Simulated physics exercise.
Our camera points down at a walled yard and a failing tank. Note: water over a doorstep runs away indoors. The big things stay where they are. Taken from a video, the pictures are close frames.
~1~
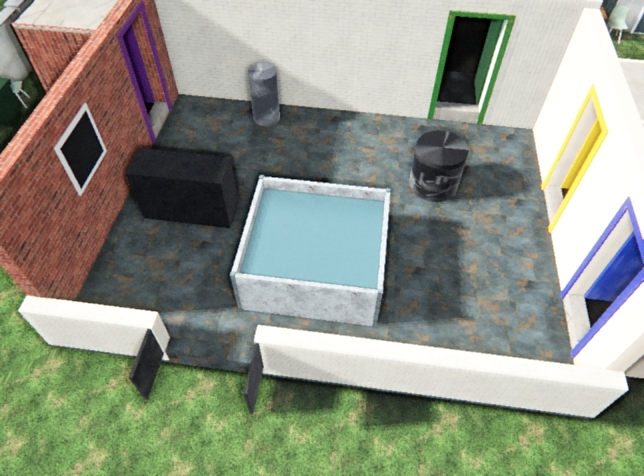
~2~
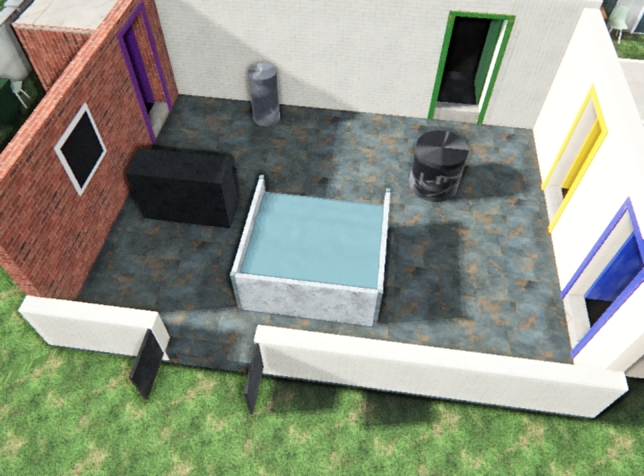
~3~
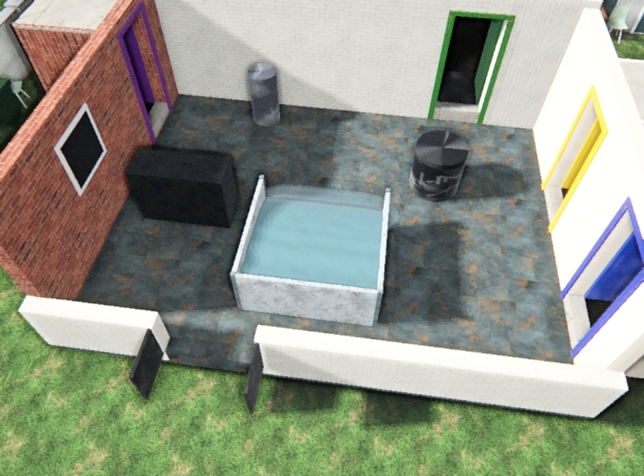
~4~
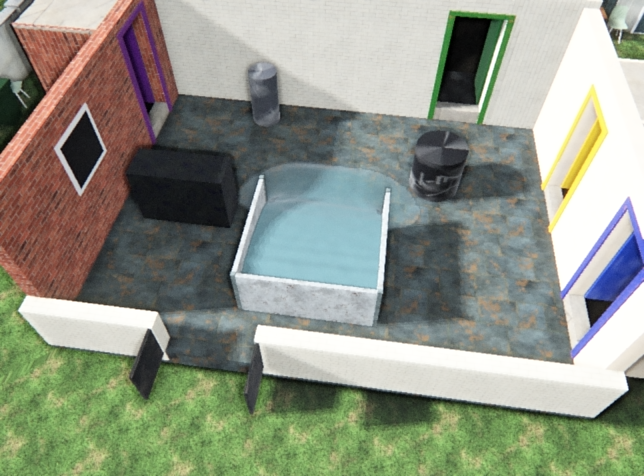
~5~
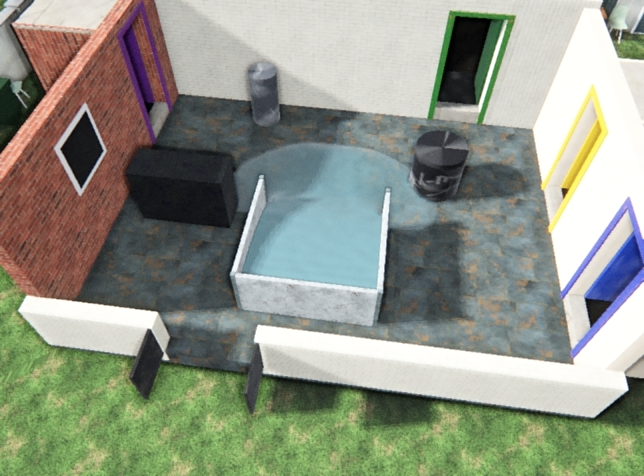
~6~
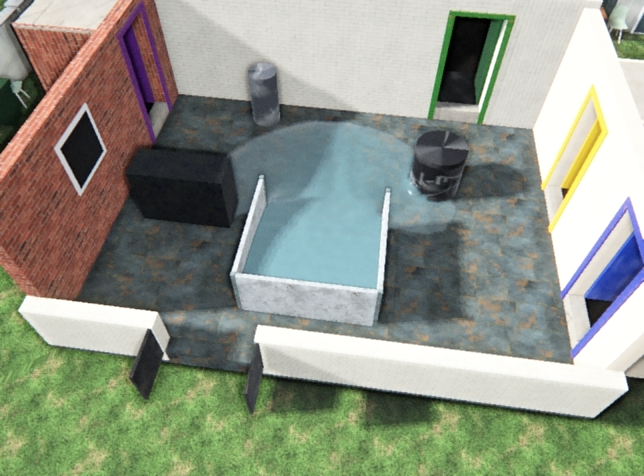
Water pours from the open tank's far side and spreads across the walled yard's dark floor.
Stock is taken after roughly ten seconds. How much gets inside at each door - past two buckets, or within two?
In order: The blue door copes honestly; the purple door copes honestly; the yellow door copes honestly; the green door copes honestly.
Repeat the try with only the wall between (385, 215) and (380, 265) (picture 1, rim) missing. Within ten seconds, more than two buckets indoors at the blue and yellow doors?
Put simply, the blue door overflows; the yellow door overflows.
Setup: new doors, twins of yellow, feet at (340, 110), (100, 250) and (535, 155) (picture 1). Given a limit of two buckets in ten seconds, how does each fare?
In order: Tops the limit, stays within it, tops the limit.
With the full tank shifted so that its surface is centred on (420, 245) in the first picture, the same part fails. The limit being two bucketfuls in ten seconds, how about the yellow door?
As far as I can tell, the yellow door gets swamped.
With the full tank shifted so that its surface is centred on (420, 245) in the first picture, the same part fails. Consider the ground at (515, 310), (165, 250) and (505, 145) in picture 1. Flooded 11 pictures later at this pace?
Taking the three spots in turn, I'd say spared, then spared, then drenched.
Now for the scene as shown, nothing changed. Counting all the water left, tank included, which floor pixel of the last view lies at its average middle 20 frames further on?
I'd place it roughly at (346, 164).
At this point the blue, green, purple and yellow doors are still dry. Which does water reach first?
I'd say it's the green one.
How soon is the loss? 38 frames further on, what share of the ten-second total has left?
Near 0 in a hundred.
A moment on, water covers 35 % of the floor; the blue door not reached, the purple door not reached, the yellow door not reached, the green door wet at the sill, nothing in.
Next, water covers 45 % of the floor; the blue door not reached, the purple door wet at the sill, nothing in, the yellow door wet at the sill, nothing in, the green door wet at the sill, nothing in.
Then, water covers 55 % of the floor; the blue door wet at the sill, nothing in, the purple door wet at the sill, nothing in, the yellow door wet at the sill, nothing in, the green door wet at the sill, nothing in.
Later, water covers 90 % of the floor; the blue door wet at the sill, nothing in, the purple door wet at the sill, nothing in, the yellow door wet at the sill, nothing in, the green door wet at the sill, nothing in.
In the end, water covers 95 % of the floor; the blue door wet at the sill, nothing in, the purple door wet at the sill, nothing in, the yellow door wet at the sill, nothing in, the green door wet at the sill, nothing in.
